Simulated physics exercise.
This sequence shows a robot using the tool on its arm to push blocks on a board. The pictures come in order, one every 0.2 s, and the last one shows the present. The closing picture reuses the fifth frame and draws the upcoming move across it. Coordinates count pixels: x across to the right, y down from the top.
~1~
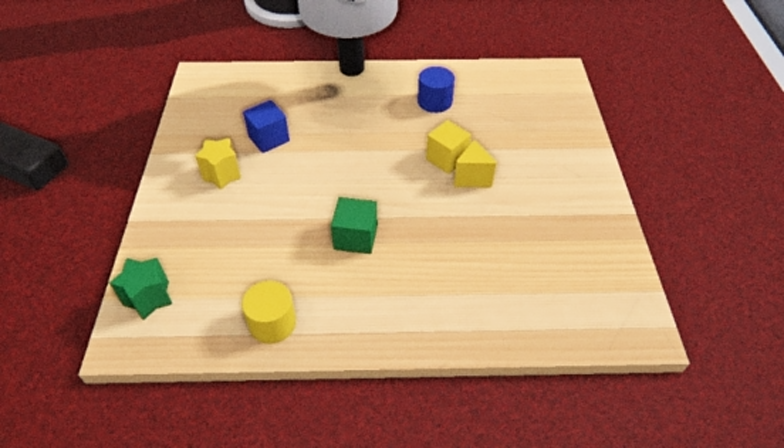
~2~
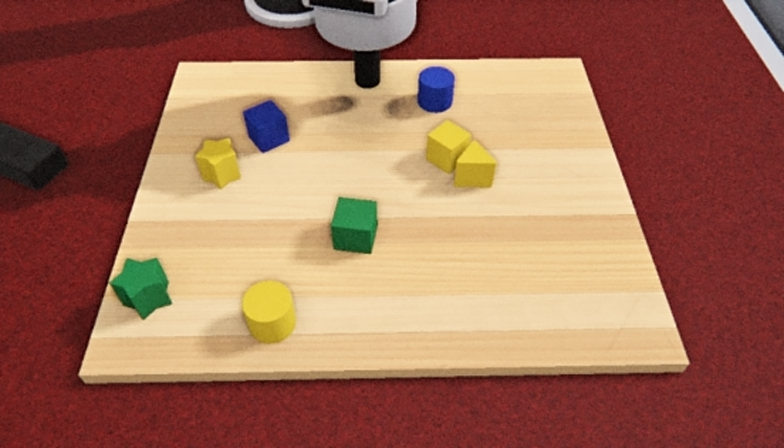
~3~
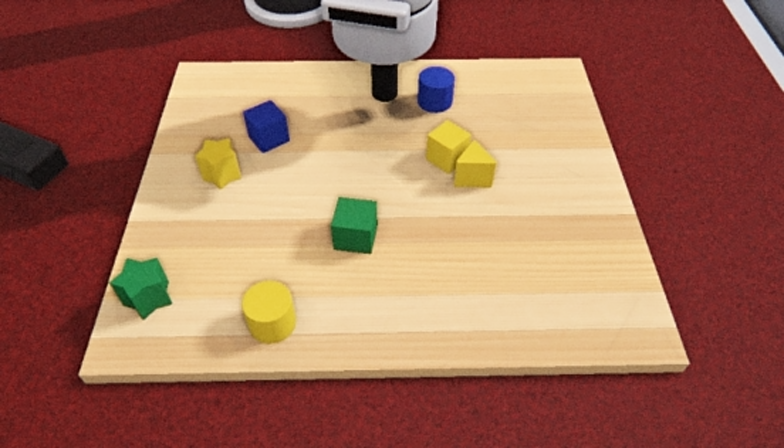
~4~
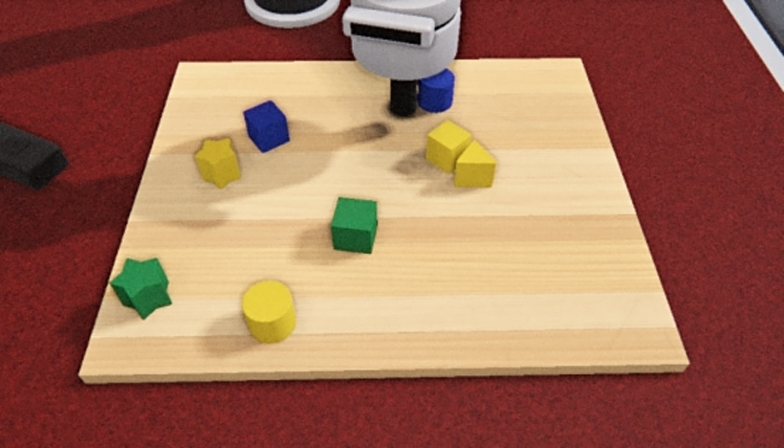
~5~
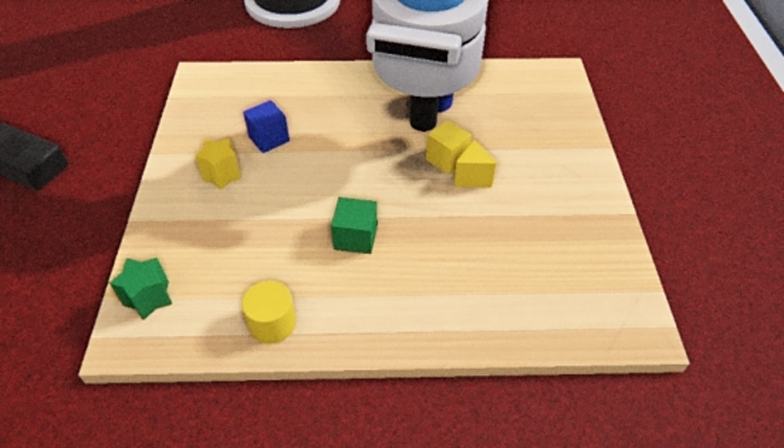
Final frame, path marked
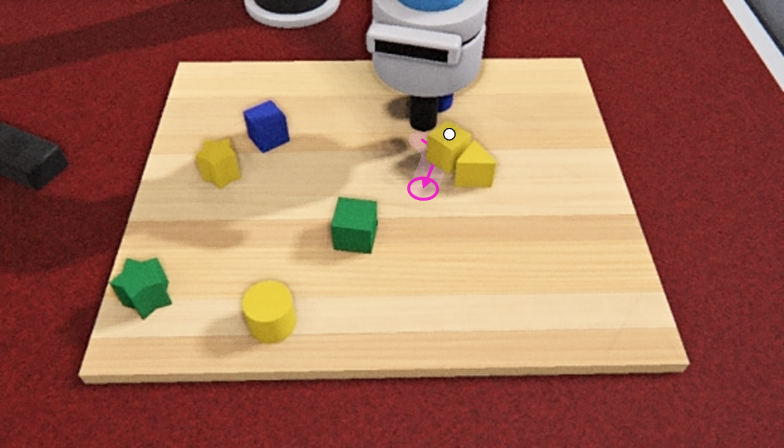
At the start, a robot arm's black tip is over the back edge of a wooden board scattered with blue, yellow and green blocks. The arm moves gradually forward and to the right, passing in front of the blue cylinder and mostly hiding it, while the blocks stay still.
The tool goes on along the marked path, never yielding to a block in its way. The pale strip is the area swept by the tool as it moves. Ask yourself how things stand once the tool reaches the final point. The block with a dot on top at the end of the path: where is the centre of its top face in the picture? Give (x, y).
It is going to be at (463, 152).
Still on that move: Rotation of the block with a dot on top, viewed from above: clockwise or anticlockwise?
My answer: Anticlockwise.
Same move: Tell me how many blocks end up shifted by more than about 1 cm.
It should be two.
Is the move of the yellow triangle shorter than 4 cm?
Yes, that is how it ends up.
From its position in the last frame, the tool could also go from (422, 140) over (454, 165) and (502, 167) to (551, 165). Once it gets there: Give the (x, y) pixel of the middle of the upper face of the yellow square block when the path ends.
About (528, 163).
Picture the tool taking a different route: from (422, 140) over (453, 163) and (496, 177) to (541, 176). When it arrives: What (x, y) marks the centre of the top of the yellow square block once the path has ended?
I'd place it at (543, 175), taking the centre of its top.
Path on the board, from (422, 140) over (435, 154) and (430, 171) to (423, 189); the dot is on the yellow square block.
On the path given first. Halfway along, tool at (435, 146); yellow square block at (463, 150), turned 15° anticlockwise; yellow triangle at (488, 162).
At the end, tool at (424, 172); blue circular block in place; yellow square block at (463, 152), turned 25° anticlockwise; yellow triangle at (490, 163).
